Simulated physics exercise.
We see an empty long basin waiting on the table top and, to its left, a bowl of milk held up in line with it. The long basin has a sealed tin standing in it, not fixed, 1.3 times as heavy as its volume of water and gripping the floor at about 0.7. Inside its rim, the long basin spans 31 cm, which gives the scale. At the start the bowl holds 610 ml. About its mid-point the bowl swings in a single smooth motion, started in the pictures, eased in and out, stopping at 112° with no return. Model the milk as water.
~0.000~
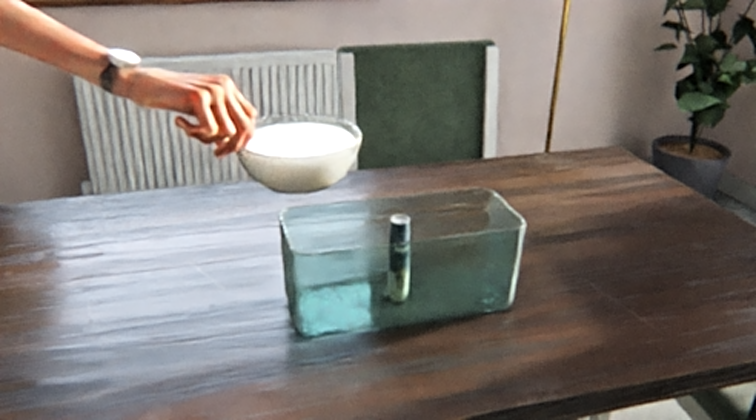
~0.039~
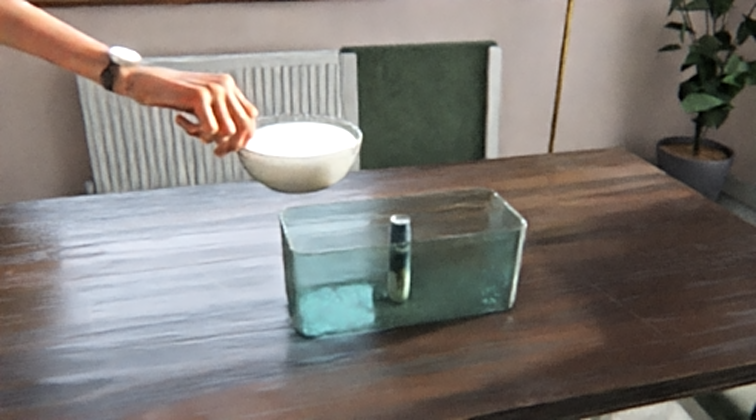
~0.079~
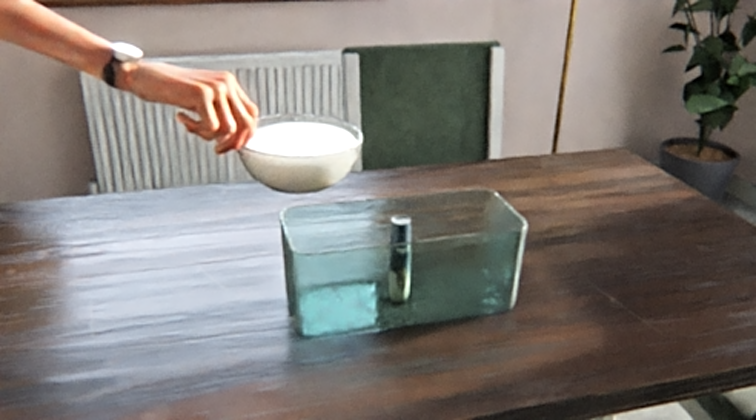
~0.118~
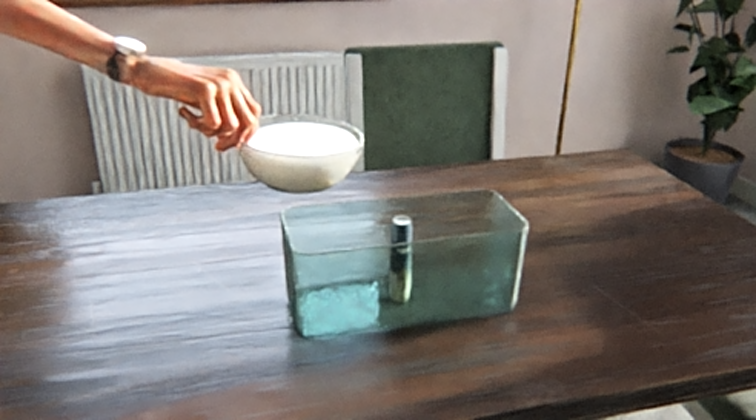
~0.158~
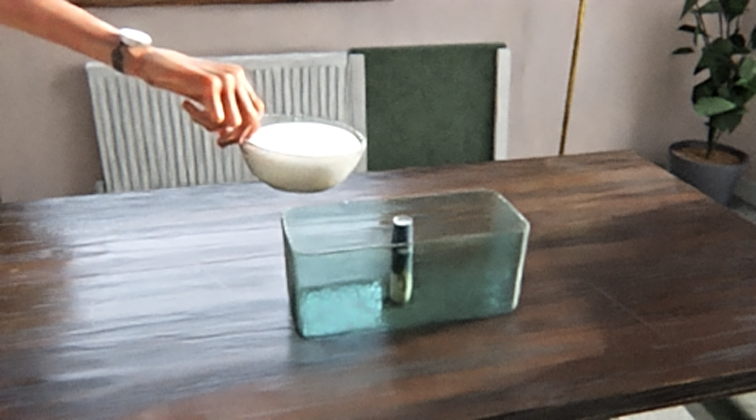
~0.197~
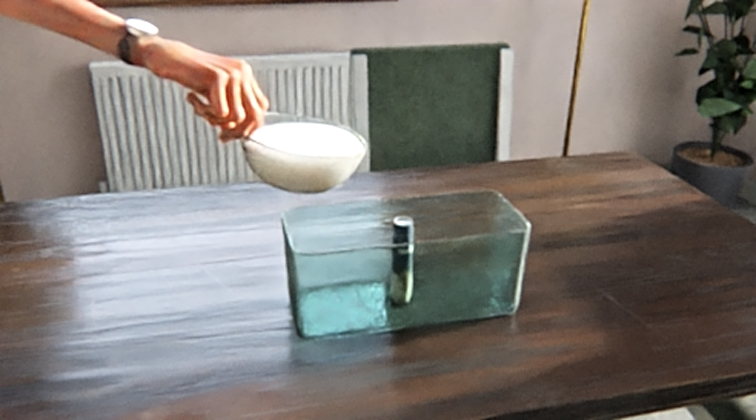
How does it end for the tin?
It is not upset.
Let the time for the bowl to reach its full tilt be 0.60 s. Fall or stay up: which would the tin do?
Then it holds its balance.
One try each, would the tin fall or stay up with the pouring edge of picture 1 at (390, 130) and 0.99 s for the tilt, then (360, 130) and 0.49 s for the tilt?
First it remains upright; then it goes over.
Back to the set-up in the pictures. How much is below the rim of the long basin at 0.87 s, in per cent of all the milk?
The share is close to 100 percent.
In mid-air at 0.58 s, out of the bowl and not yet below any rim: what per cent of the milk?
At that moment, about 34 percent.
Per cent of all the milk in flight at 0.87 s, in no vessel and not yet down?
Estimate: About 1 in a hundred.
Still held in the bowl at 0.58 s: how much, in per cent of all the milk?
Close to 28 in a hundred.
Then, 0.58 s in, the tilt is 72° and 28 per cent is still to pour; the tin stands where it began.
Then, 0.87 s in, the tilt is 108° and 0 per cent is still to pour; the tin stands where it began.
Then, 1.17 s in, the tilt is 112° and 0 per cent is still to pour; the tin stands where it began.
Then, 1.49 s in, the tilt is 112° and 0 per cent is still to pour; the tin stands where it began.
Finally, the tin stands where it began.
